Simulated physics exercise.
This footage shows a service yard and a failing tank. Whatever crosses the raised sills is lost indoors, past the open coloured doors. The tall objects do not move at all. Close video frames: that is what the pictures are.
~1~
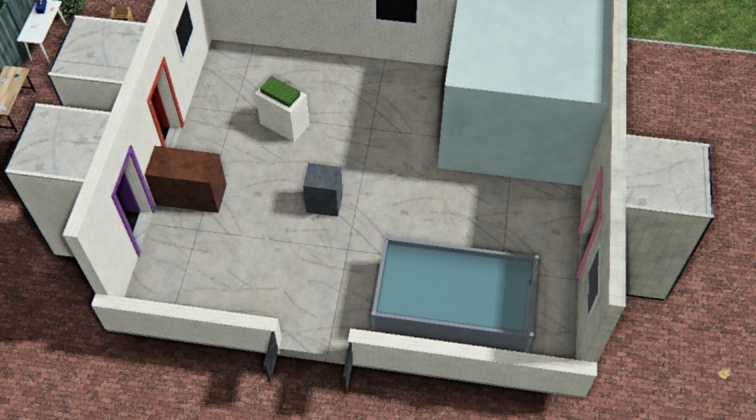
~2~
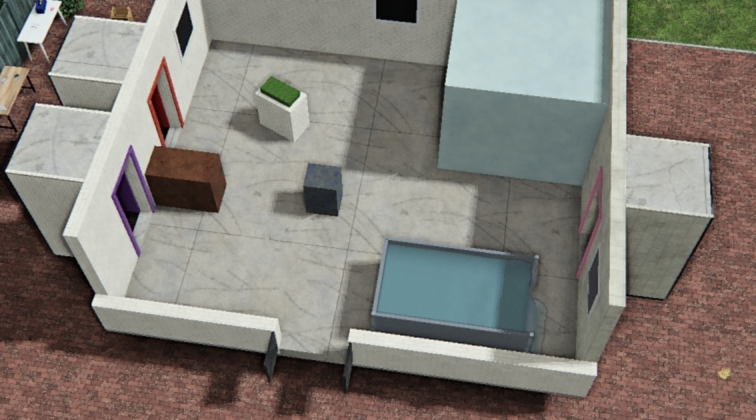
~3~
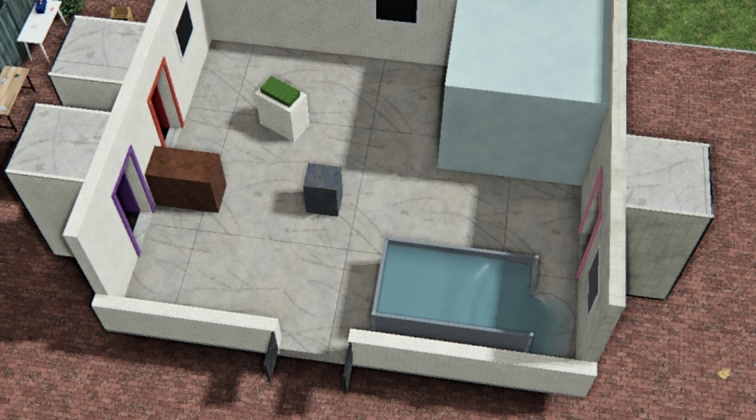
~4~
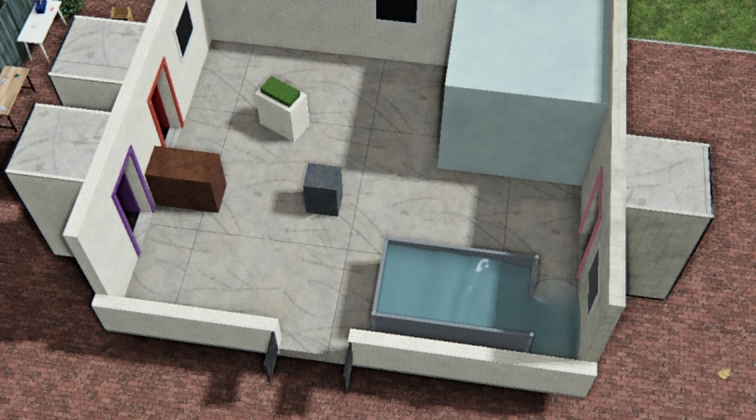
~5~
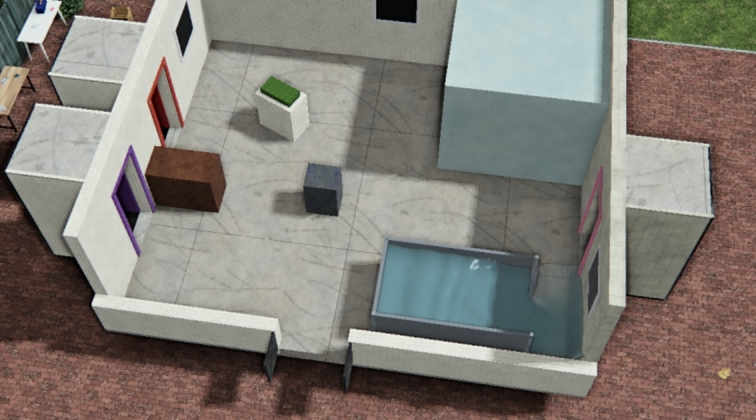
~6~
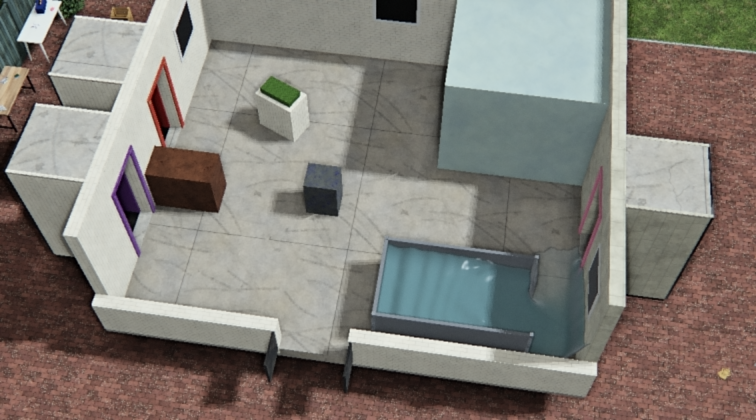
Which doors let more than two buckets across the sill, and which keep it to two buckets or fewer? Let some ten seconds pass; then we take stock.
Pink door: Exceeds it; red door: Exceeds it; purple door: Exceeds it.
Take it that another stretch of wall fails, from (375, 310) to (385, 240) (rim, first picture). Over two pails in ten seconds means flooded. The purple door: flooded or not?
Purple door: Exceeds it.
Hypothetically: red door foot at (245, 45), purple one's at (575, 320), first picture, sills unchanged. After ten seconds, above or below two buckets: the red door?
I'd say the red one does not reach it in the end.
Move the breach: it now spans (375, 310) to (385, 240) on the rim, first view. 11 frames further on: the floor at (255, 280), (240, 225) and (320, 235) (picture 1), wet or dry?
Submerged, submerged, submerged.
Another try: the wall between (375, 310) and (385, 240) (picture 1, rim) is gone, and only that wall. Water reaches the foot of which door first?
The purple one, I think.
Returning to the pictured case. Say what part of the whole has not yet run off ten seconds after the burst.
I reckon around 90 in a hundred.
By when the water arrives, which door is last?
Looking at the pictures, the answer is the one in red.
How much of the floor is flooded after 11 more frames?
I make it 20 per cent.
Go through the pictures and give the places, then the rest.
The tank at (456, 287) is whole and still, in the first picture.
Water pours out at (527, 322) and has run to a hidden place, in the second picture.
The front is at (566, 310), out from the gap at (526, 323), in the third picture.
Water pours out at (526, 323) and has run to (576, 291), in the fourth picture.
The front is at (577, 269), out from the gap at (526, 324), in the fifth picture.
The front is at (578, 251), out from the gap at (526, 324), in the sixth picture.
A moment on, water covers 10 % of the floor; the pink door under two buckets in, the red door not reached, the purple door not reached.
Next, water covers 20 % of the floor; the pink door under two buckets in, the red door not reached, the purple door not reached.
Then, water covers 45 % of the floor; the pink door over two buckets in, the red door not reached, the purple door not reached.
Later, water covers 75 % of the floor; the pink door over two buckets in, the red door over two buckets in, the purple door under two buckets in.
In the end, water covers 90 % of the floor; the pink door over two buckets in, the red door far over two buckets in, the purple door over two buckets in.
